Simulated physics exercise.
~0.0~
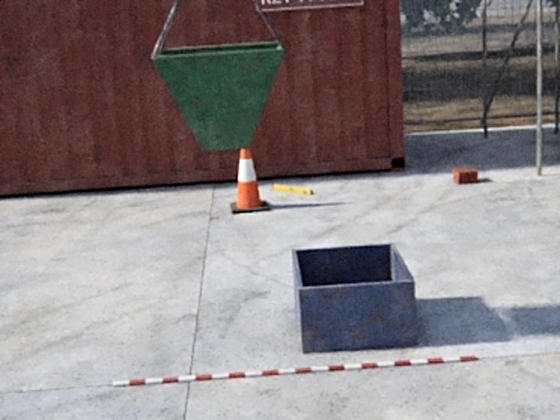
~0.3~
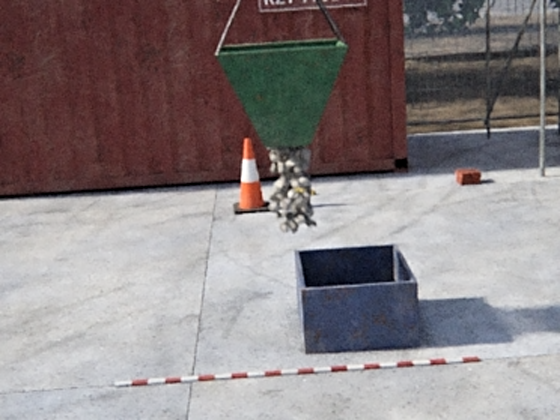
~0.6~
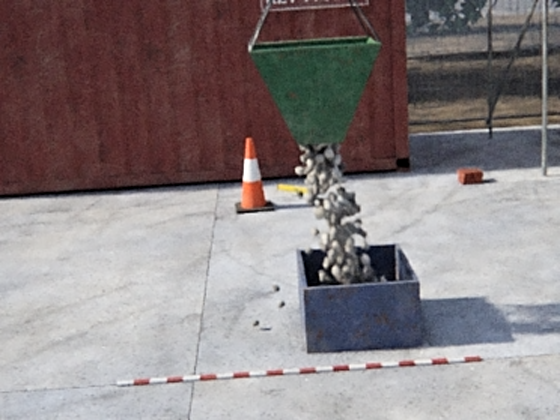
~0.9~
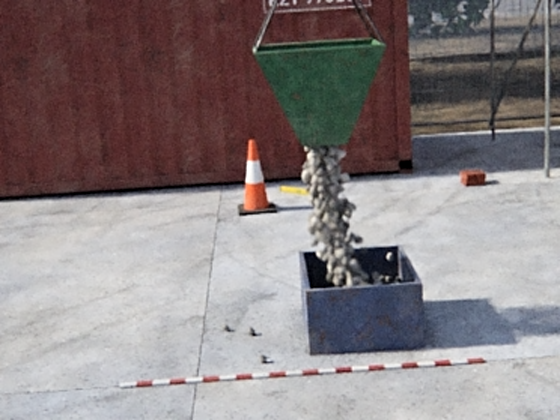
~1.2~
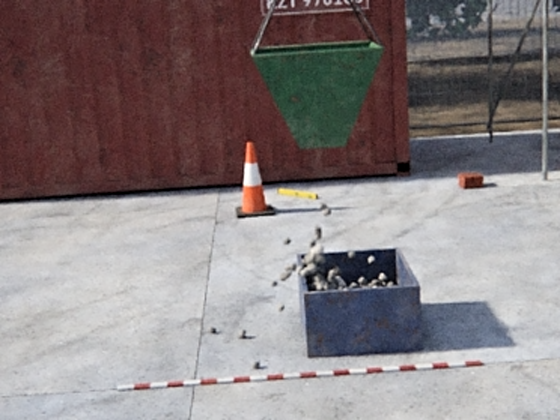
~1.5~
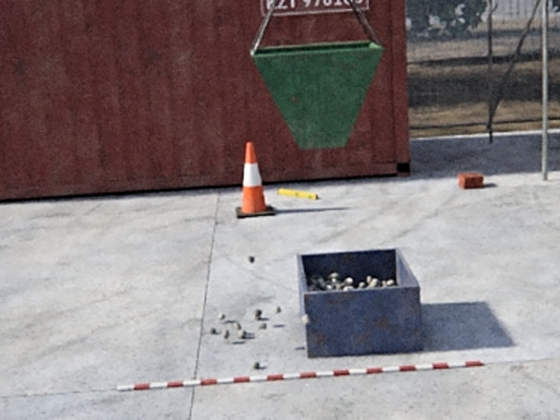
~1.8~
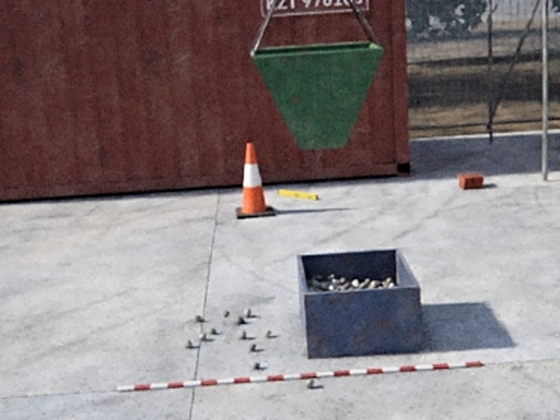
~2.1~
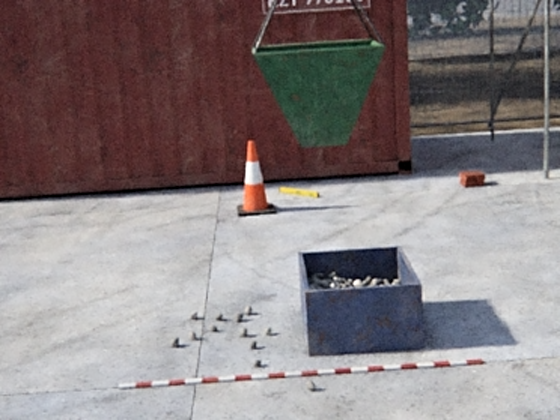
On a sunlit concrete yard in front of a red shipping container, a green skip hangs from cables above and to the left of an open, dark blue bin, near an orange and white cone. The skip moves rightwards, and pale stones begin to pour from its underside. As it comes over the bin and stops, the stream drops inside, while a few stray stones land to the left. The flow ends, and some last stones bounce and scatter leftwards. Finally the empty skip hangs still, with most stones in the bin and a small scattering on the ground near the striped staff.
